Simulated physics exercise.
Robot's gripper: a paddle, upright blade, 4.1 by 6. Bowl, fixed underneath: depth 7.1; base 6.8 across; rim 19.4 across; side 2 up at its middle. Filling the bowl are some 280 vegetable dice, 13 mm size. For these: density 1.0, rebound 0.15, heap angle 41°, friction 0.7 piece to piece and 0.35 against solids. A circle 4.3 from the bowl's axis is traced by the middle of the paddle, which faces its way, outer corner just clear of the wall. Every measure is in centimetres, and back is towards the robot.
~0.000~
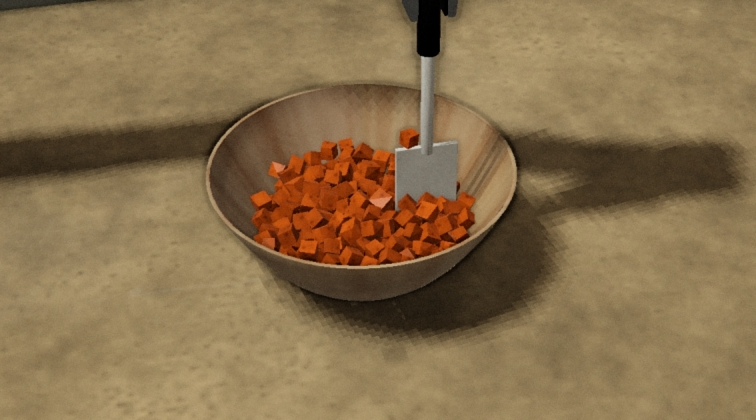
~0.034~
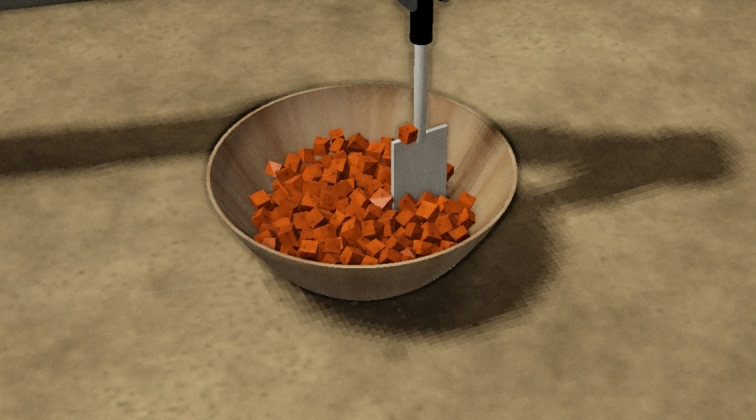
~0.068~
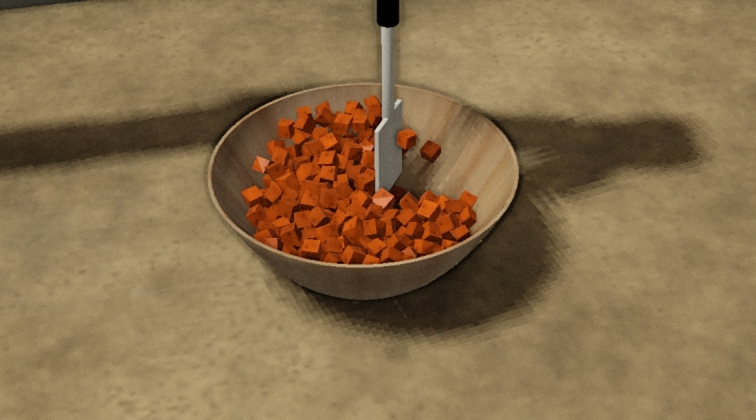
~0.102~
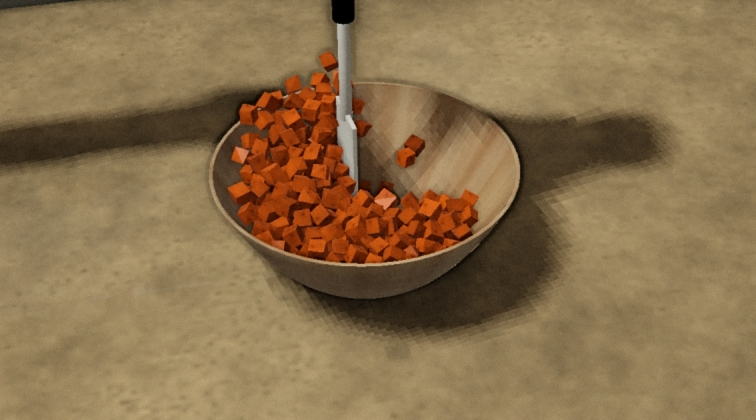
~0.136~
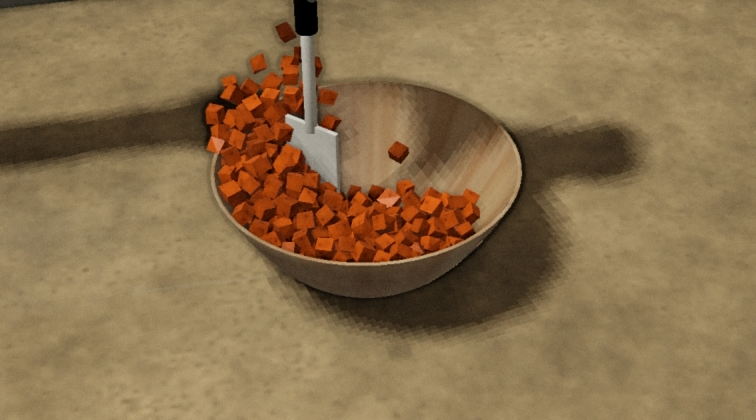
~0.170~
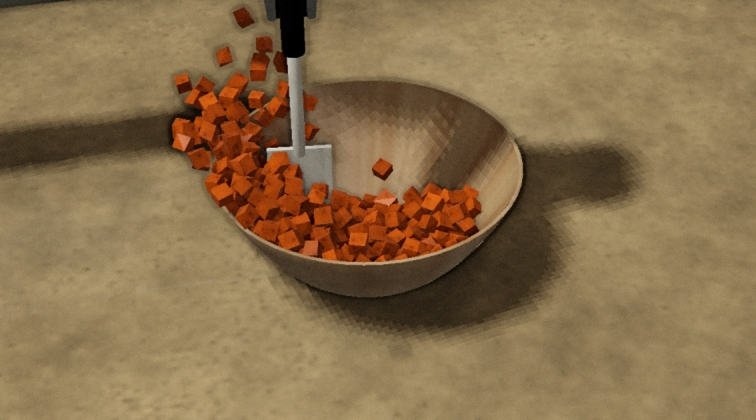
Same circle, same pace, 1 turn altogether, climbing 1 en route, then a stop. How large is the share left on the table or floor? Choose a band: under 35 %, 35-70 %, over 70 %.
Band: 35-70 %.
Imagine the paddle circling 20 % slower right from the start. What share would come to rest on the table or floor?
In that case, close to 30 in a hundred.
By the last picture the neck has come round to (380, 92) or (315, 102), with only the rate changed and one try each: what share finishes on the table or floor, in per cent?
Some 10 and 30 per cent.
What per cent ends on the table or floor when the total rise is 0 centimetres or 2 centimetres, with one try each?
Around 50 percent, then 40 percent.
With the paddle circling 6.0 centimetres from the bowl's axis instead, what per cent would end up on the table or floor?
It would come to about 10 per cent.
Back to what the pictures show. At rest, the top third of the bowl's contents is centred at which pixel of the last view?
It is centred near (400, 159).
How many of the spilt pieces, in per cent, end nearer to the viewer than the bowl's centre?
My reading is roughly 60 per cent.
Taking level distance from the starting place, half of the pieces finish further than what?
My guess is close to 11 centimetres.
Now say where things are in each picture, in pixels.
The first frame shows paddle neck at (427, 126), 0° round; upper third of the load around (353, 209), from x 260 to 465, top at y 140; 283 in the bowl.
The second frame shows paddle neck at (420, 114), 17° round; upper third of the load around (356, 202), from x 260 to 465, top at y 135.
The third frame shows paddle neck at (388, 96), 55° round; upper third of the load around (341, 182), from x 250 to 465, top at y 105.
The fourth frame shows paddle neck at (346, 93), 94° round; upper third of the load around (303, 166), from x 240 to 470, top at y 60; 282 in the bowl, 1 in flight or on the tool.
The fifth frame shows paddle neck at (310, 105), 134° round; upper third of the load around (271, 161), from x 215 to 470, top at y 30; 274 in the bowl, 9 in flight or on the tool.
The sixth frame shows paddle neck at (298, 128), 173° round; upper third of the load around (249, 171), from x 180 to 470, top at y 15; 262 in the bowl, 21 in flight or on the tool.
By 0.23 s, 238° round, highest piece 12 above the table; 226 in the bowl, 57 in flight or on the tool.
By 0.28 s, 304° round, highest piece 11 above the table; 190 in the bowl, 17 on the table or floor, 76 in flight or on the tool.
By 0.51 s, 0° round, highest piece 8 above the table; 158 in the bowl, 125 on the table or floor.
By 1.21 s, 0° round, highest piece 6 above the table; 158 in the bowl, 125 on the table or floor.
Final count, 158 in the bowl, 125 on the table or floor. That is 44 % on the table or floor.
